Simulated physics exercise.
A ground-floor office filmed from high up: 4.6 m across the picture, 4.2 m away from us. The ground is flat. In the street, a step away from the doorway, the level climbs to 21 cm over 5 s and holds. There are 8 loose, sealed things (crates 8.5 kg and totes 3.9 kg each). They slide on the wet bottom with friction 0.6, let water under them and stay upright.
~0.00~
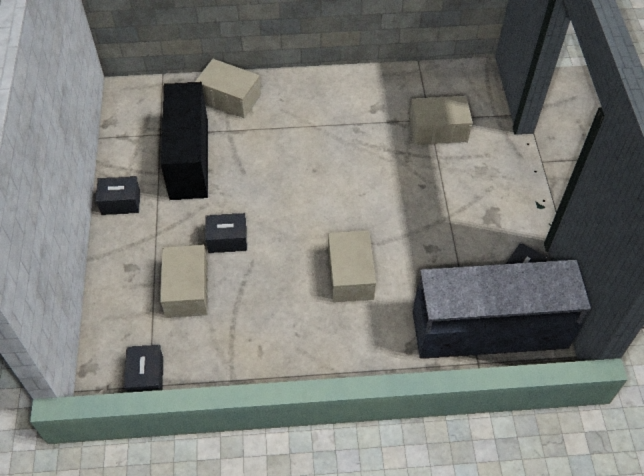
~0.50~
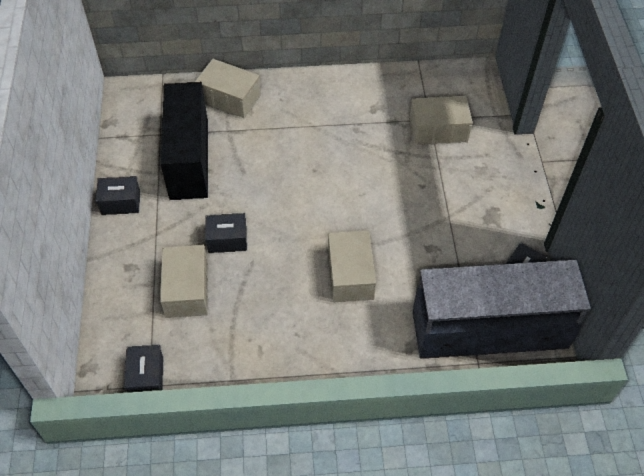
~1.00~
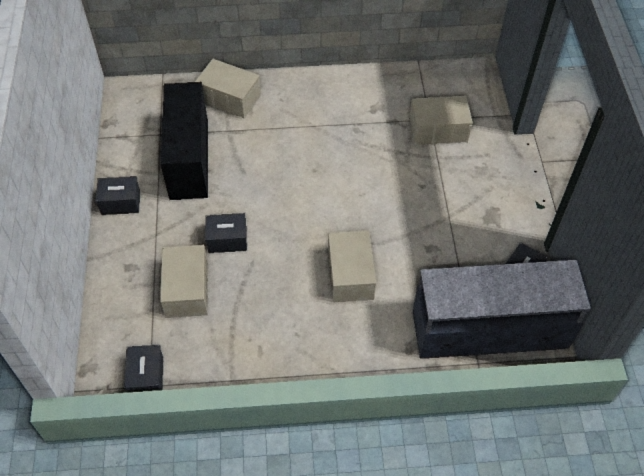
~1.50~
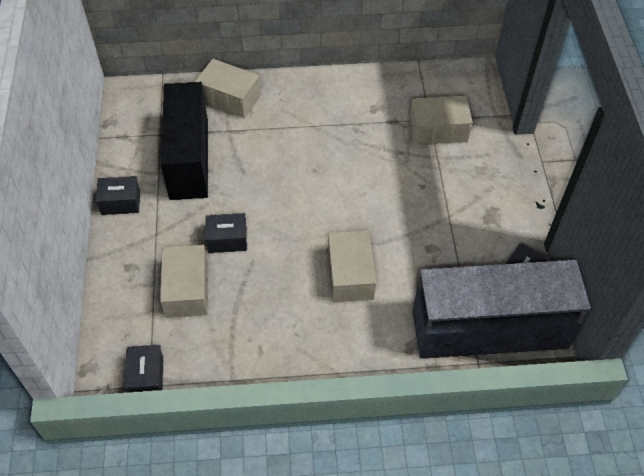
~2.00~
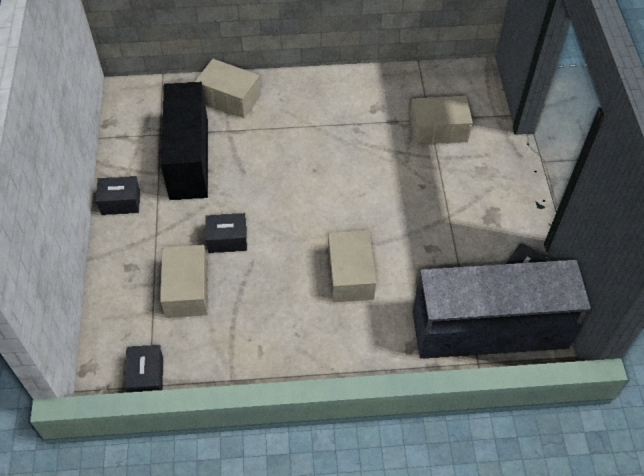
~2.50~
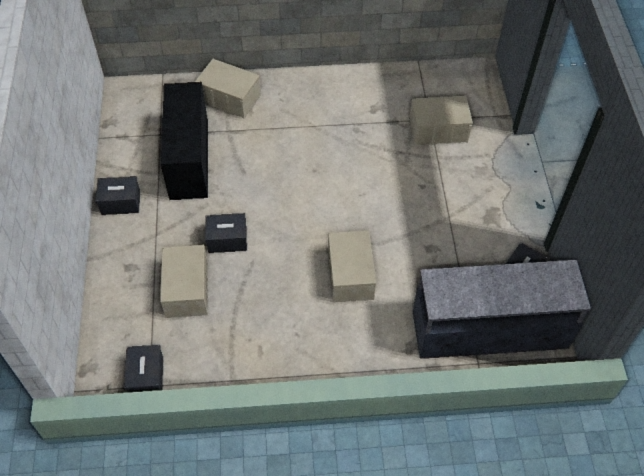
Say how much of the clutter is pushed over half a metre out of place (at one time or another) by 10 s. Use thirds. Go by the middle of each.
It is two thirds or more.
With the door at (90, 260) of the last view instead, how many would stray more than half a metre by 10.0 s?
Then 4.
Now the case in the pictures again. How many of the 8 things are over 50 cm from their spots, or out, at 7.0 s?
By then 3.
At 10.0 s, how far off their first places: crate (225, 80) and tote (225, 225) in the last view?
In turn: 120 cm, 100 cm.
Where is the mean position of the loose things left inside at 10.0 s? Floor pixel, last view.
Near (227, 235).
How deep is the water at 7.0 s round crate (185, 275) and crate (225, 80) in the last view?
Roughly 3 and 7 cm.
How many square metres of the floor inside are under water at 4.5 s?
Roughly 5.0 m2.
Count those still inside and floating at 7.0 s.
At that moment 2.
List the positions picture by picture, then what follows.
In the first frame, a crate at (352, 258), on the bottom; a crate at (227, 78) rests on the ground; water covers 0.0 m2; 0 of 8 have shifted.
In the second frame, a crate at (352, 258) rests on the ground; a crate at (227, 78) rests on the ground; 0.0 m2 under water; 0 of 8 have shifted.
In the third frame, a crate at (352, 258), on the bottom; a crate at (227, 78) rests on the ground; water covers 0.0 m2; 0 of 8 have shifted.
In the fourth frame, a crate at (352, 258) rests on the ground; a crate at (227, 78), on the bottom; 0.0 m2 under water; 0 of 8 have shifted.
In the fifth frame, a crate at (352, 258), on the bottom; a crate at (227, 78) rests on the ground; water covers 0.0 m2; 0 of 8 have shifted.
In the sixth frame, a crate at (352, 258) rests on the ground; a crate at (227, 78) rests on the ground; water covers 0.3 m2; 0 of 8 have shifted.
After 3.5 s 0 of 8 are over 50 cm from their spots; 0 afloat.
After 4.5 s 0 of 8 are over 50 cm from their spots; 0 afloat.
After 7.0 s 3 of 8 are over 50 cm from their spots; 2 afloat.
After 10.0 s 6 of 8 are over 50 cm from their spots, and 6 have been at some point; 7 afloat.
